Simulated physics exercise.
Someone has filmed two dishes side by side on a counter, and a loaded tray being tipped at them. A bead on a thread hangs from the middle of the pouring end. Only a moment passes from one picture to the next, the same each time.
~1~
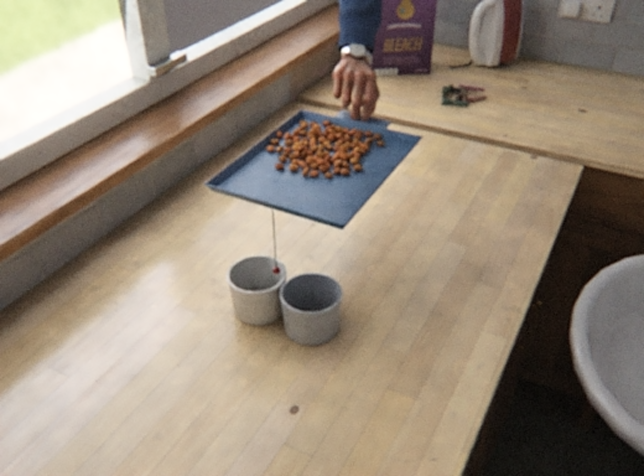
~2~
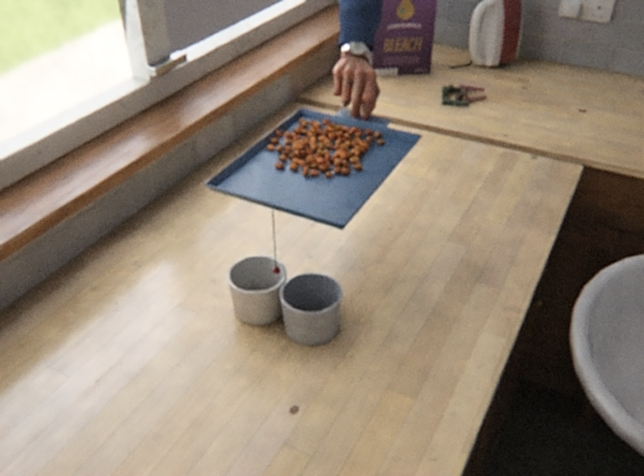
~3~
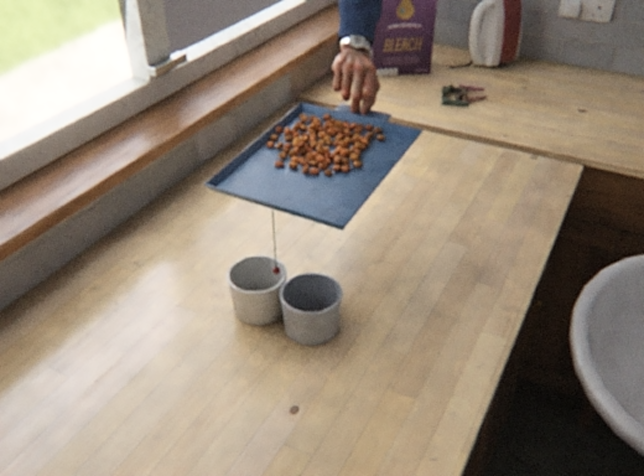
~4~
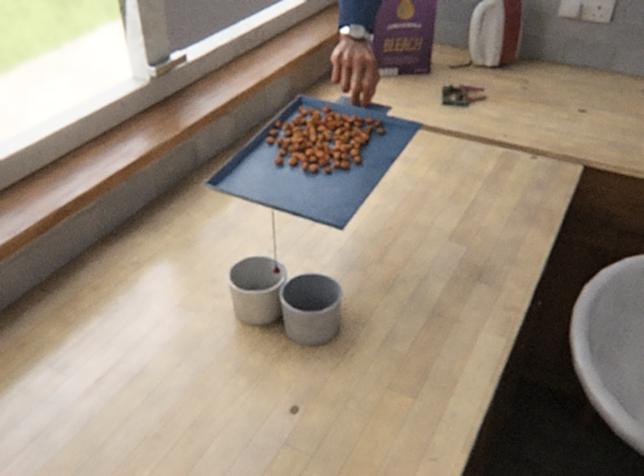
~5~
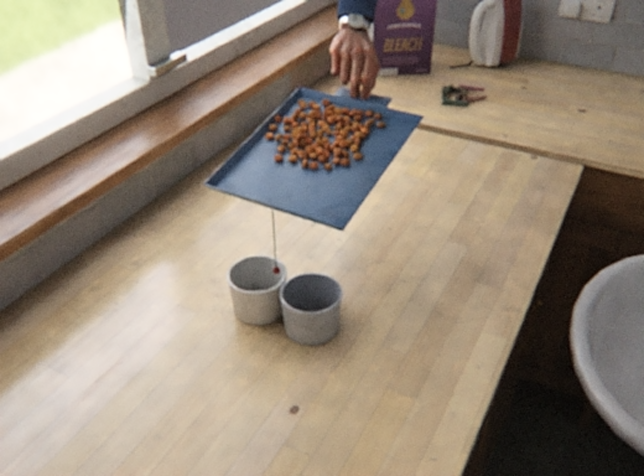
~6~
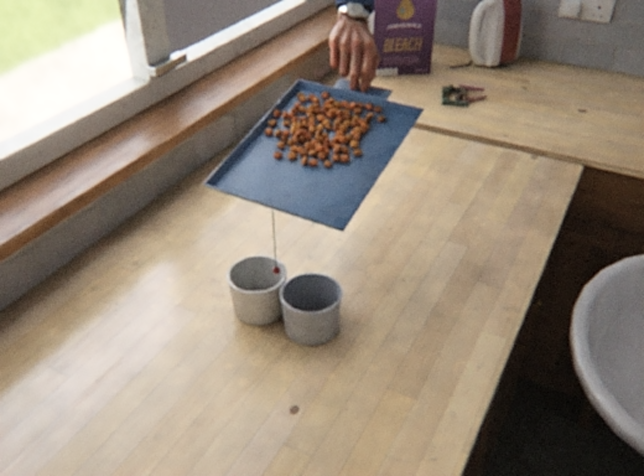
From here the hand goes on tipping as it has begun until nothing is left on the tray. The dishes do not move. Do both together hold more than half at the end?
They take only the smaller part between them.
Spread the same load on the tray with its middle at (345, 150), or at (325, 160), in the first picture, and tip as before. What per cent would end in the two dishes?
First some 20, then 30 per cent.
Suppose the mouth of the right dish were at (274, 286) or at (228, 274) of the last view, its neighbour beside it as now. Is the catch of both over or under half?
The first try: Below a half. The second: Not half.
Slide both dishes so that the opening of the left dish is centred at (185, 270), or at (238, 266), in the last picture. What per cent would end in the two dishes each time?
Roughly 30 per cent, and 20 per cent.
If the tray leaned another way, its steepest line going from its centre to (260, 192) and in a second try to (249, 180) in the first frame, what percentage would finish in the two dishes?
Roughly 20 per cent, and 10 per cent.
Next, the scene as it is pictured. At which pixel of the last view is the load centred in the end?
Near (275, 356).
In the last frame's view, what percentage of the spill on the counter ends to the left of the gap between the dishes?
It comes to 70 per cent or so.
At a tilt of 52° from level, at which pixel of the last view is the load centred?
Near (280, 207).
Soon, tray tipped steeply; most on the tray; about a quarter in the air.
A while on, tray tipped right over; about a quarter on the tray; a small part in the right dish; a small part in the left dish; about two thirds outside both; a small part in the air.
Towards the end, tray tipped past a quarter turn; about a quarter in the right dish; a small part in the left dish; most outside both.
Finally, tray tipped past a quarter turn; about a quarter in the right dish; a small part in the left dish; most outside both.
